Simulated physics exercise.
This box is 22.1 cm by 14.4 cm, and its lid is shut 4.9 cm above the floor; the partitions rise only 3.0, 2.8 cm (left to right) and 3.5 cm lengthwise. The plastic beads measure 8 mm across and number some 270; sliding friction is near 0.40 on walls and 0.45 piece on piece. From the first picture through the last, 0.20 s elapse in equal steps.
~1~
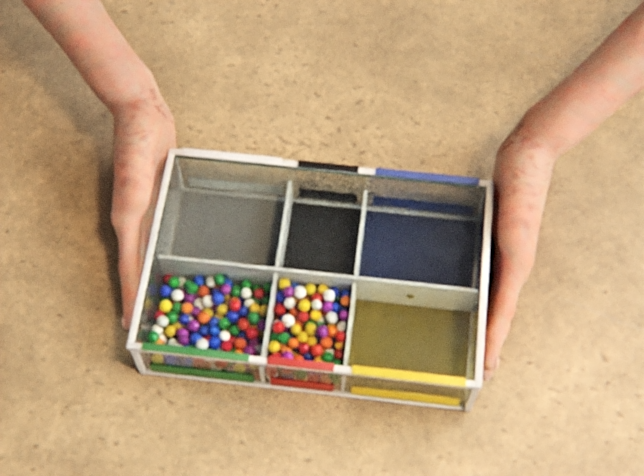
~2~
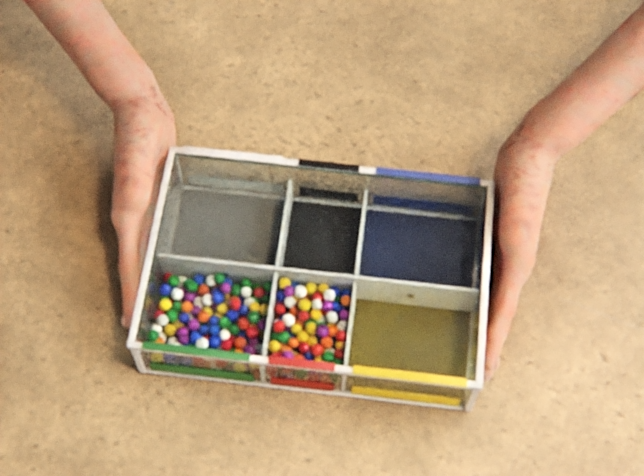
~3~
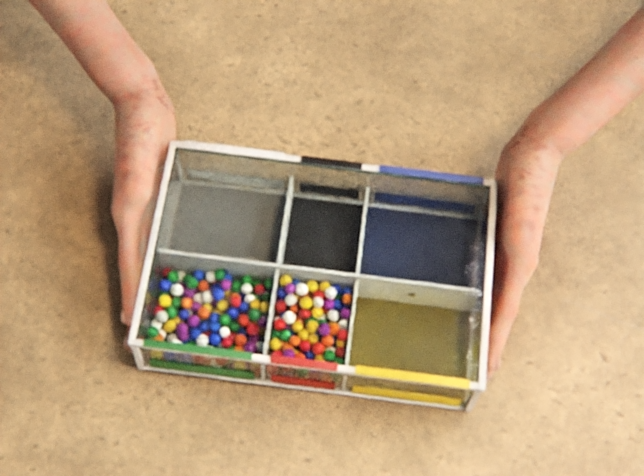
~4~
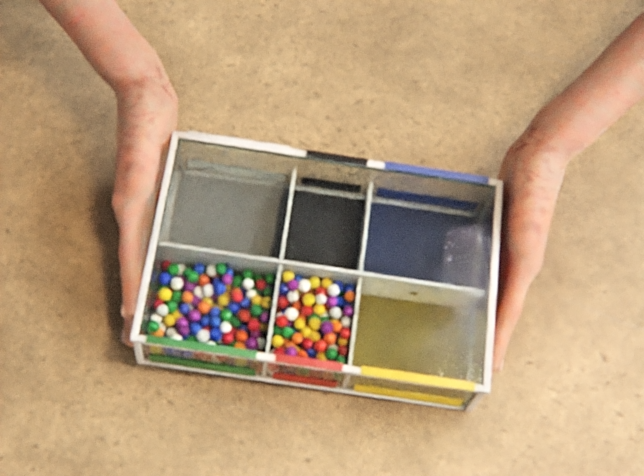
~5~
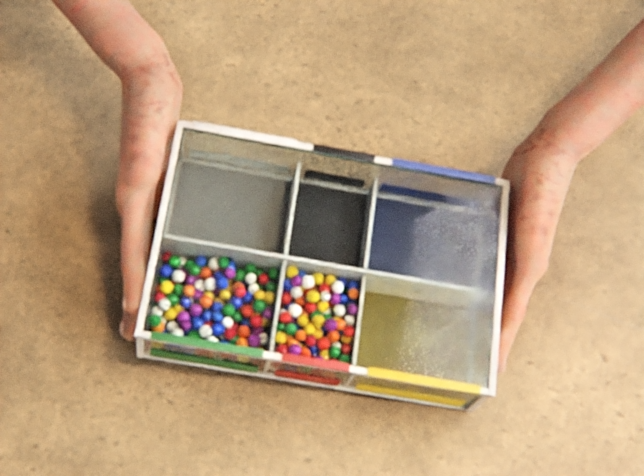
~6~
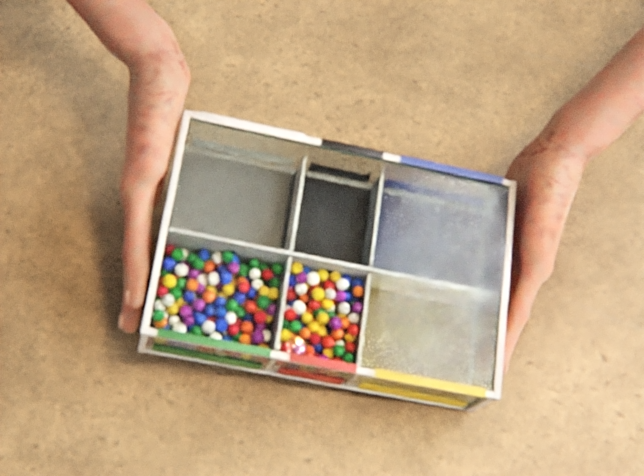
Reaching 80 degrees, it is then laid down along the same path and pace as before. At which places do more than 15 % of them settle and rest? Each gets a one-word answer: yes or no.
My answers are red compartment yes, blue compartment no, green compartment yes, yellow compartment yes, white compartment no, black compartment no.
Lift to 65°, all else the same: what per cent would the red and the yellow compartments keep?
Then red would end with 40 per cent and yellow with 15 per cent.
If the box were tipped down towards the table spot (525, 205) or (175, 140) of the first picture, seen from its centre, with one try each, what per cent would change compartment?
About 45 per cent on the first try and 25 per cent on the second.
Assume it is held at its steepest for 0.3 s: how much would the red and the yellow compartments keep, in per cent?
You'd end up with red at 30 per cent and yellow at 40 per cent.
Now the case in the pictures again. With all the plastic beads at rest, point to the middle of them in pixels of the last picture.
Approximately (324, 351) in the last picture.
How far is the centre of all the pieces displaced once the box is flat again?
It moves around 5.5 centimetres.
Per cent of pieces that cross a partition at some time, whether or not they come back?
Around 40 percent.
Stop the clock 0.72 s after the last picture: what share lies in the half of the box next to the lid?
I'd say around 30 percent of the pieces.
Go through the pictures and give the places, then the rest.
Box tilt 0 degrees, front corners at (134, 344) and (475, 382); red 50 %, green 50 %, in the first frame.
Box tilt 1 degrees, front corners at (134, 343) and (476, 383), in the second frame.
Box tilt 3 degrees, front corners at (135, 340) and (478, 384), in the third frame.
Box tilt 6 degrees, front corners at (138, 336) and (483, 386), lowest corner right front, in the fourth frame.
Box tilt 10 degrees, front corners at (142, 332) and (488, 389), lowest corner right front, in the fifth frame.
Box tilt 14 degrees, front corners at (148, 328) and (493, 393), lowest corner right front; red 50 %, green 50 %, in the sixth frame.
Then, 0.72 s after the last picture, tilt 80 degrees; red 45 %, green 45 %, yellow 10 %.
Then, 1.21 s after the last picture, tilt 35 degrees; red 35 %, green 30 %, yellow 35 %.
Then, 1.76 s after the last picture, tilt 0 degrees; red 35 %, green 30 %, yellow 35 %.
In the end, red 35 %, blue 0 %, green 30 %, yellow 35 %, white 0 %, black 0 %.
